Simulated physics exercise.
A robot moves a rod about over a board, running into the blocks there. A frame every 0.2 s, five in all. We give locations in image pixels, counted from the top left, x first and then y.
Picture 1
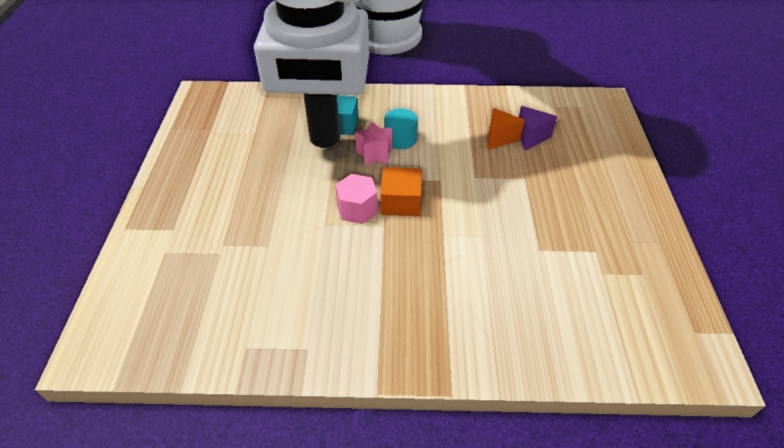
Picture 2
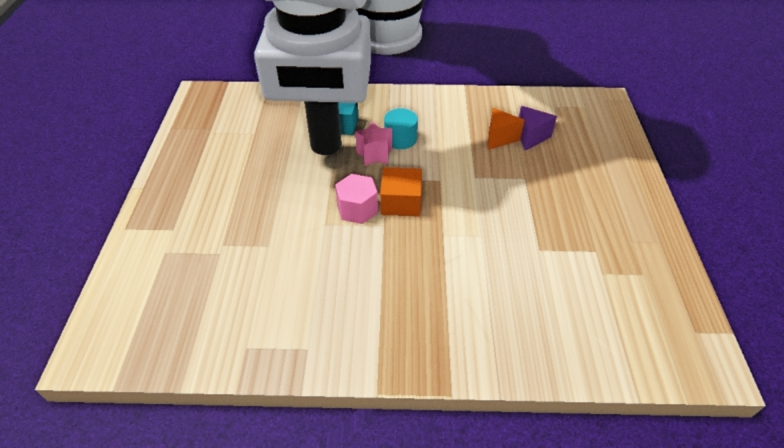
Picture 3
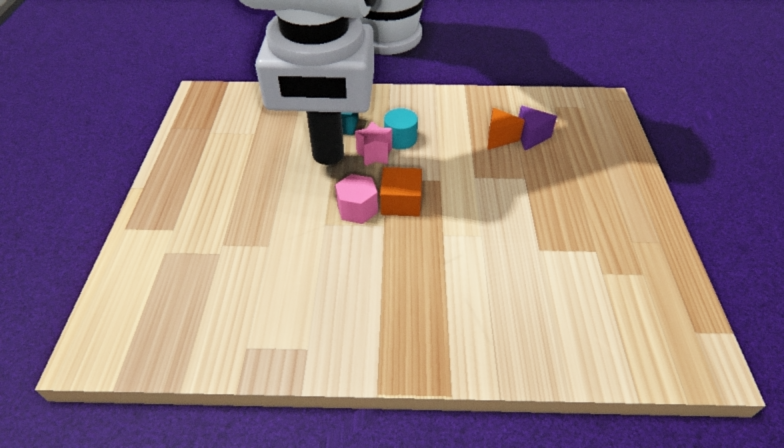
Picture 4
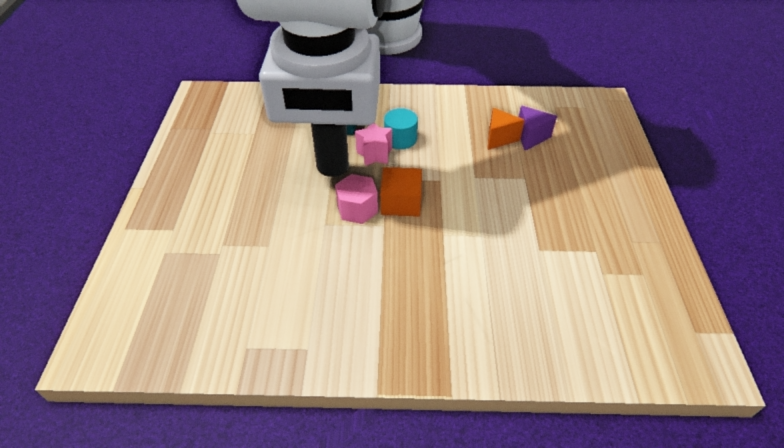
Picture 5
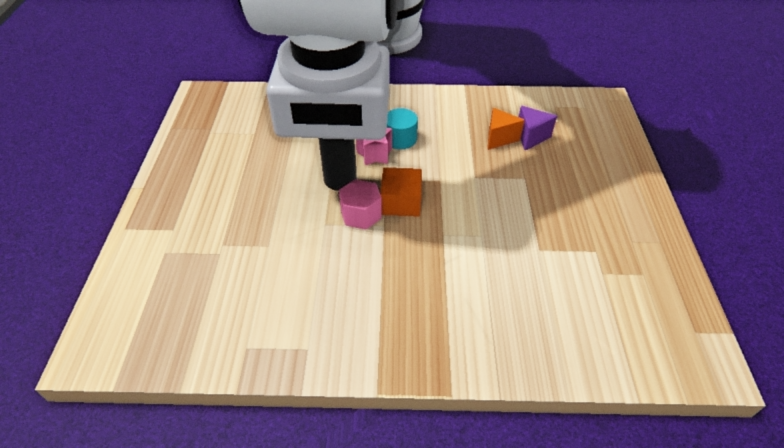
A robot arm moved its black rod slowly toward the near side of a wooden board, drifting slightly right past a pink star-shaped block, then nudged the pink six-sided block a little beside an orange block.
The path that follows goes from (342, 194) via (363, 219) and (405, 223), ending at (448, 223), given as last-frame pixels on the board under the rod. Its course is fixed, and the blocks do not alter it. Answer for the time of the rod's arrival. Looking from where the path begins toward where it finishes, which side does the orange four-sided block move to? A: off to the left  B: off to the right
A (off to the left)
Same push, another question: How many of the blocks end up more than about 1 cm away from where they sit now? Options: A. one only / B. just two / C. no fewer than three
It's B.
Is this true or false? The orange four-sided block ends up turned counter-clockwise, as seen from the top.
Answer: True.
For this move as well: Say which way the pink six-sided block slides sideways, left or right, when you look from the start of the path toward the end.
Toward the right.
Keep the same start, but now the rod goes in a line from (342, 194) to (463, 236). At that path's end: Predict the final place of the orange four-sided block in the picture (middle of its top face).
I think it will end close to (461, 184).
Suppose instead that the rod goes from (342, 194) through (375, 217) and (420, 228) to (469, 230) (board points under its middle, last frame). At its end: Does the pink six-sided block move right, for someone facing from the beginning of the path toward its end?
In short: Yes.
What follows on the original path. One third of the way, rod (363, 205); pink six-sided block (381, 222), turned 15° clockwise.
Two thirds of the way, rod (405, 210); pink six-sided block (393, 231), turned 45° clockwise; orange four-sided block (420, 177), turned 60° anticlockwise.
At the end, rod (449, 209); pink six-sided block (393, 231), turned 45° clockwise; pink star-shaped block not moved; orange four-sided block (428, 174), turned 85° anticlockwise.
